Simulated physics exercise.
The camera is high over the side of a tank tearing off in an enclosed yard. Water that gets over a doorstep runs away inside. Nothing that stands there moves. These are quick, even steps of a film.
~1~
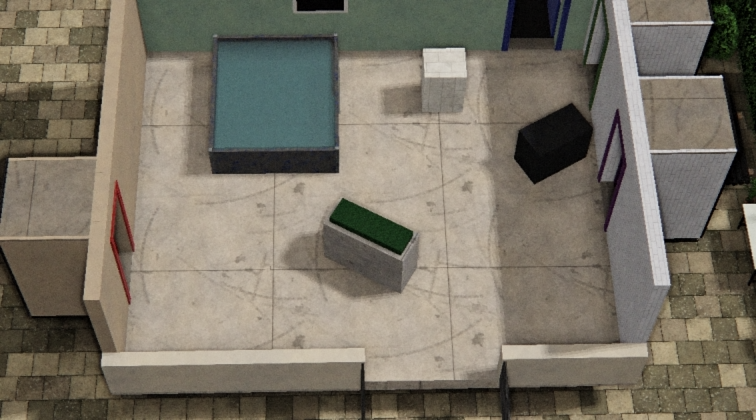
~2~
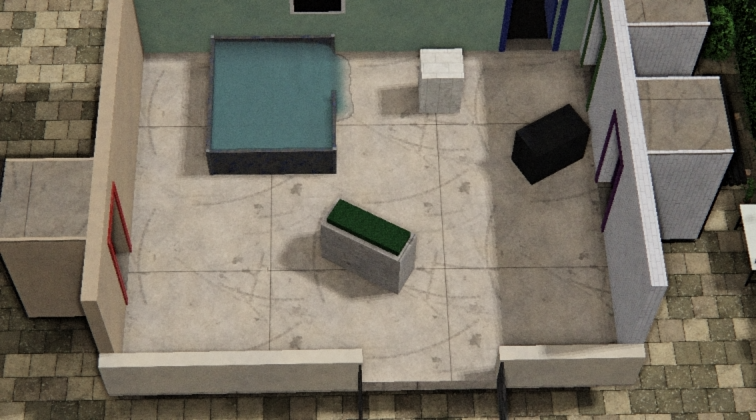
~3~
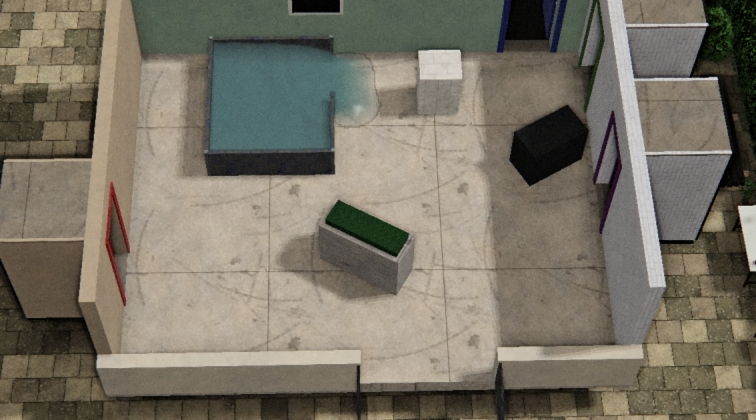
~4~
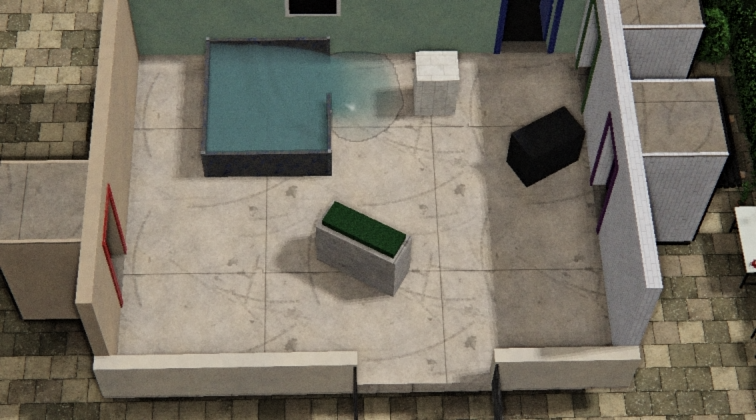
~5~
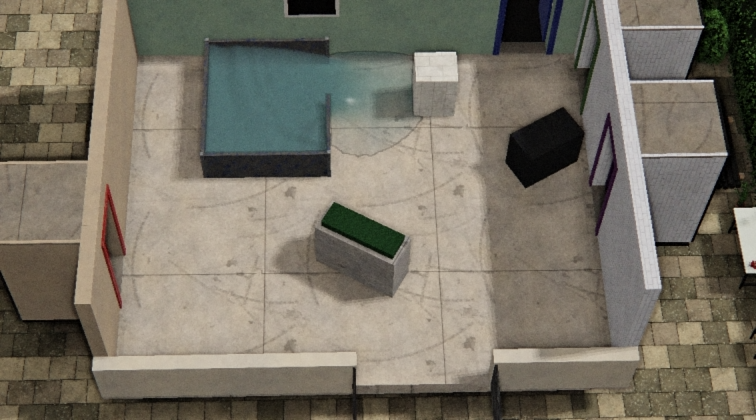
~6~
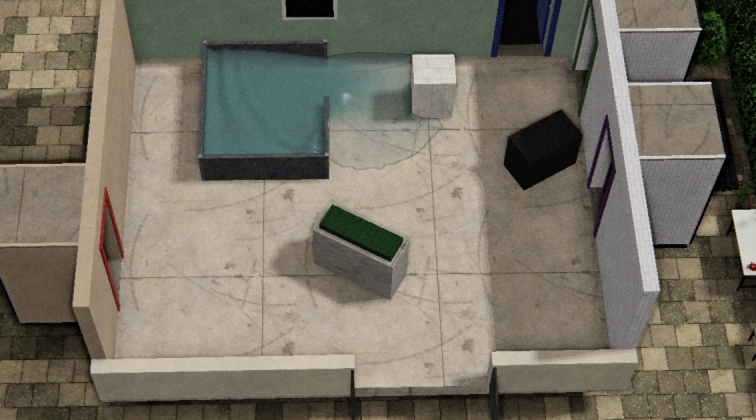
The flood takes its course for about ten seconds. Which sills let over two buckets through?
In the end: The red door admits no more than that; the purple door admits no more than that; the green door lets in a lot; the blue door lets in a lot.
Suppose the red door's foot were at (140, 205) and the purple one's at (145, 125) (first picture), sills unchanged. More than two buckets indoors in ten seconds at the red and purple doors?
One by one: Red door holds; purple door takes less.
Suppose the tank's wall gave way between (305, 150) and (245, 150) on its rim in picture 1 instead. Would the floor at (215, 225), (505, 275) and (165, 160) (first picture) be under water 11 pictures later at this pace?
In that order: Under water, clear, free of water.
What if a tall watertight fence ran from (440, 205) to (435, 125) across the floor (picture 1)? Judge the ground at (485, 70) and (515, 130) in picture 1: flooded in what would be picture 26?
In that order: Under water, under water.
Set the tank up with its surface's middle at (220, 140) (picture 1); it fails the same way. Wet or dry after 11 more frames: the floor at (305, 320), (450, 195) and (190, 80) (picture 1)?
As listed: Free of water, covered, clear.
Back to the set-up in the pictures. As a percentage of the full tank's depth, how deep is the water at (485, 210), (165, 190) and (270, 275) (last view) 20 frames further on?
In turn 4, 0 and 0 in a hundred.
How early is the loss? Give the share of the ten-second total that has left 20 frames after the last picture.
I make it 30 per cent.
A moment on, water covers 15 % of the floor; the red door not reached, the purple door not reached, the green door not reached, the blue door wet at the sill, nothing in.
Next, water covers 30 % of the floor; the red door not reached, the purple door not reached, the green door over two buckets in, the blue door under two buckets in.
Then, water covers 50 % of the floor; the red door not reached, the purple door wet at the sill, nothing in, the green door far over two buckets in, the blue door under two buckets in.
Later, water covers 55 % of the floor; the red door not reached, the purple door under two buckets in, the green door far over two buckets in, the blue door over two buckets in.
In the end, water covers 70 % of the floor; the red door not reached, the purple door under two buckets in, the green door far over two buckets in, the blue door far over two buckets in.
